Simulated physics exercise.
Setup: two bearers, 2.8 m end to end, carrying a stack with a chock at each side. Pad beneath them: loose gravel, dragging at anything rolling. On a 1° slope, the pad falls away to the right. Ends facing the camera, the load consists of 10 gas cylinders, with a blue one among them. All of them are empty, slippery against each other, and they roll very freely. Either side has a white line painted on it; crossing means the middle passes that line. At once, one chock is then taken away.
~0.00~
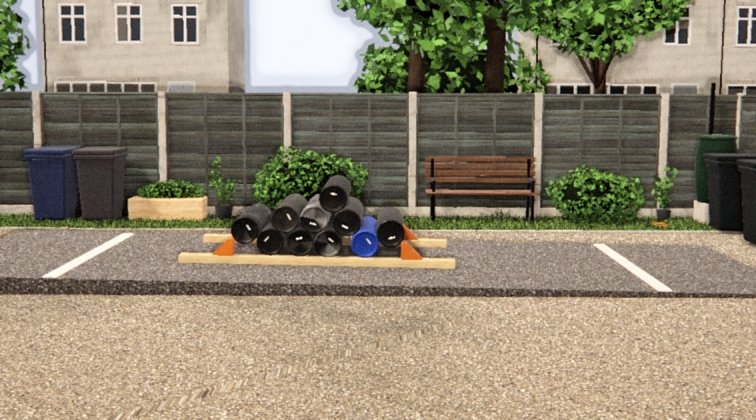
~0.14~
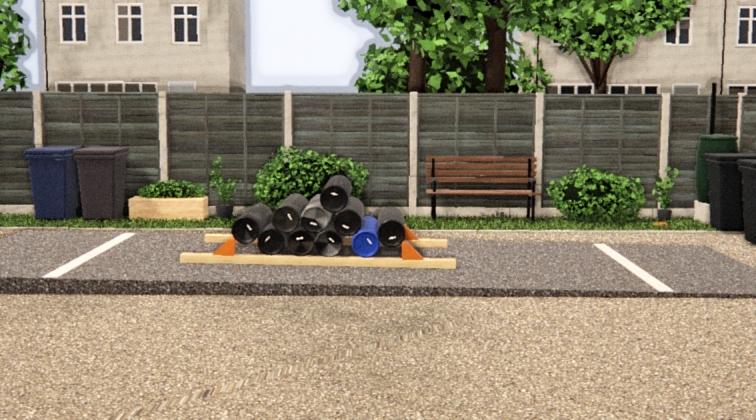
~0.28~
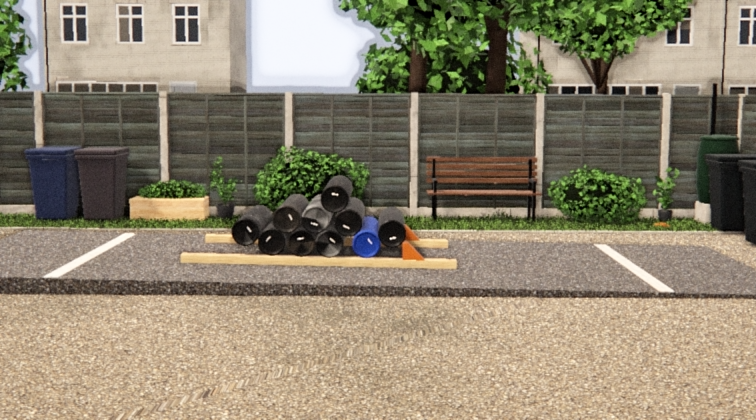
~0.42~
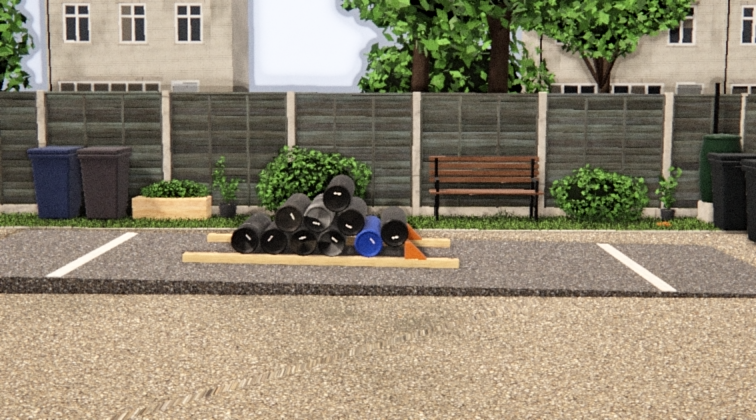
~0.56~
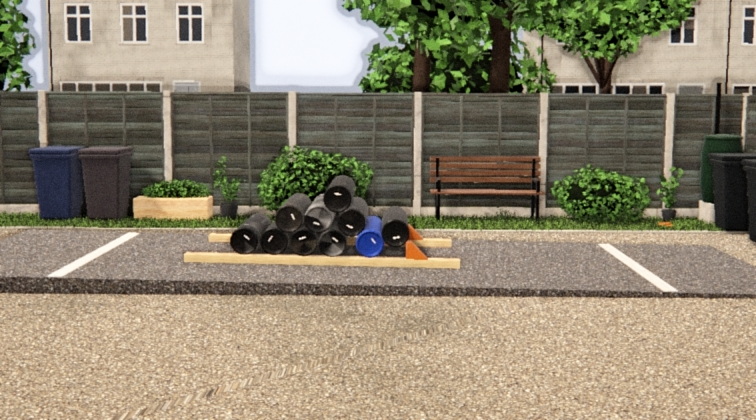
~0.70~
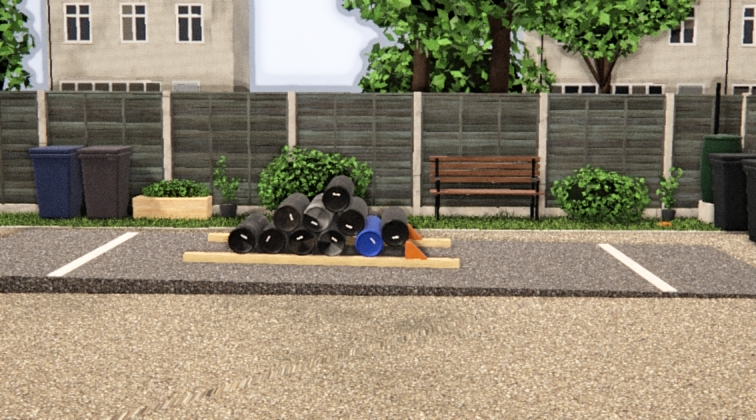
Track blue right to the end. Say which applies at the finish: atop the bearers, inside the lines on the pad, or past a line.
Atop the bearers.
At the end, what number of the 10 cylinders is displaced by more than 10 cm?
The number you get is 8.
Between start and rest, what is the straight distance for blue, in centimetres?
Result - blue: 0.
Then, 1.0 s in, blue is on the bearers, 90 cm from the bearers' right end; 0 past a line.
In the end (6.2 s), blue is on the bearers, 90 cm from the bearers' right end; 0 past a line.
